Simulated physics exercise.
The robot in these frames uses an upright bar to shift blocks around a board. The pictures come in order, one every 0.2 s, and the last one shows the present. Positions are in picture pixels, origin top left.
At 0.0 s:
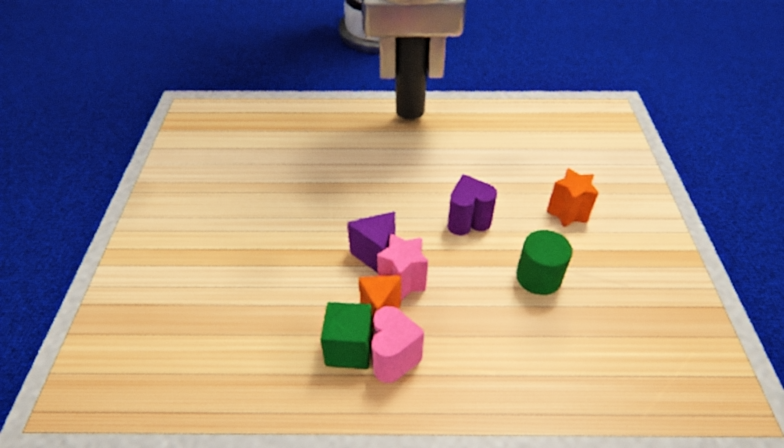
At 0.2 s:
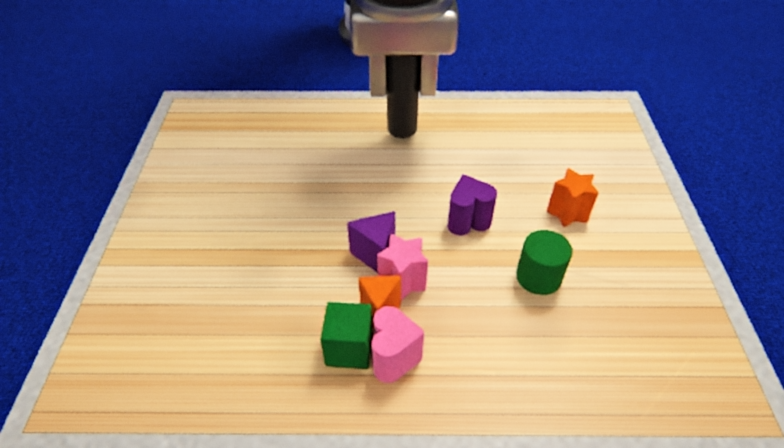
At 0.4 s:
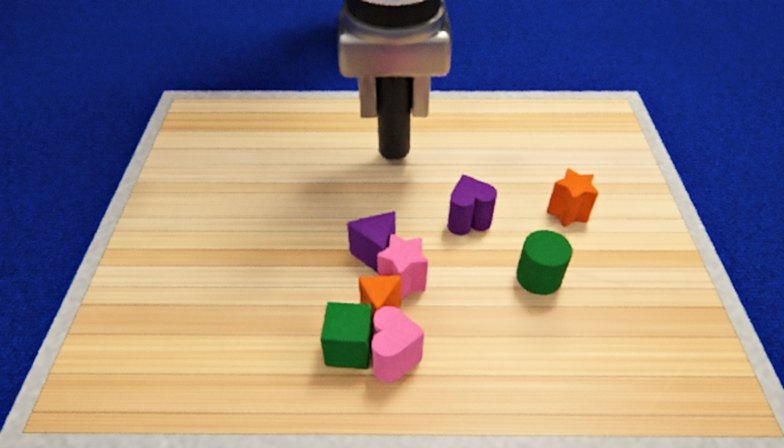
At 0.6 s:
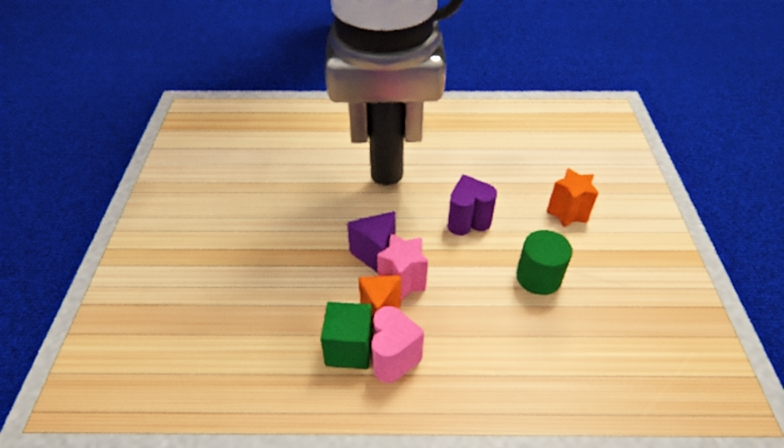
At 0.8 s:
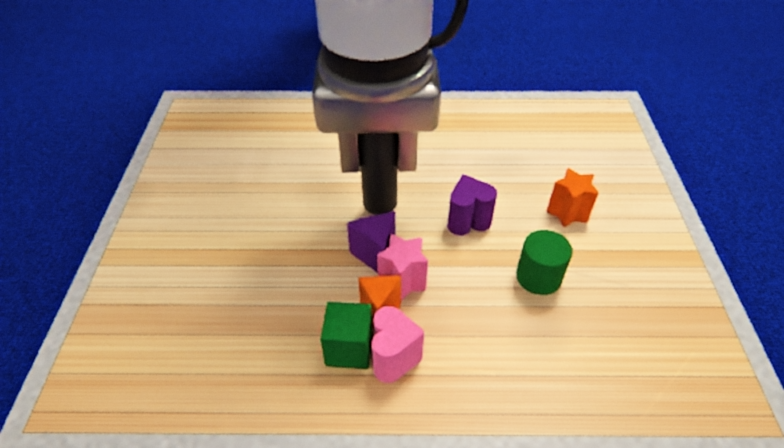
A robotic arm with a dark upright bar moves from the far edge of a wooden board toward the viewer and slightly left, drawing close to the purple triangular block, while the colored blocks all stay still.
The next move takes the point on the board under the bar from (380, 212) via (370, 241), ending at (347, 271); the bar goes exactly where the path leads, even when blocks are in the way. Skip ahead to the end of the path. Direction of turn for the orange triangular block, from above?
Viewed from above: Clockwise.
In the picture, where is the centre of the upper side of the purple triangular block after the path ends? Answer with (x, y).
The answer is (364, 265).
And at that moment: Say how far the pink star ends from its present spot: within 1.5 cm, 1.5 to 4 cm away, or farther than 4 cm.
Displacement: Within 1.5 cm.
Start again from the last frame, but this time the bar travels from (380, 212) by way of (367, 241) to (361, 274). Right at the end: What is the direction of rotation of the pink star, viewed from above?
Seen from above, its turn is counter-clockwise.
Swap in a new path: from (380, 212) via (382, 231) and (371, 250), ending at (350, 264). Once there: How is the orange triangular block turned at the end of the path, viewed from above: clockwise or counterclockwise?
It rotates counterclockwise.
On the path given first. Halfway along, bar at (369, 233); purple triangular block at (370, 238).
At the end, bar at (346, 262); purple triangular block at (364, 265), turned 30° anticlockwise; orange triangular block at (384, 295), turned 20° clockwise; pink heart at (396, 335); pink star unmoved.
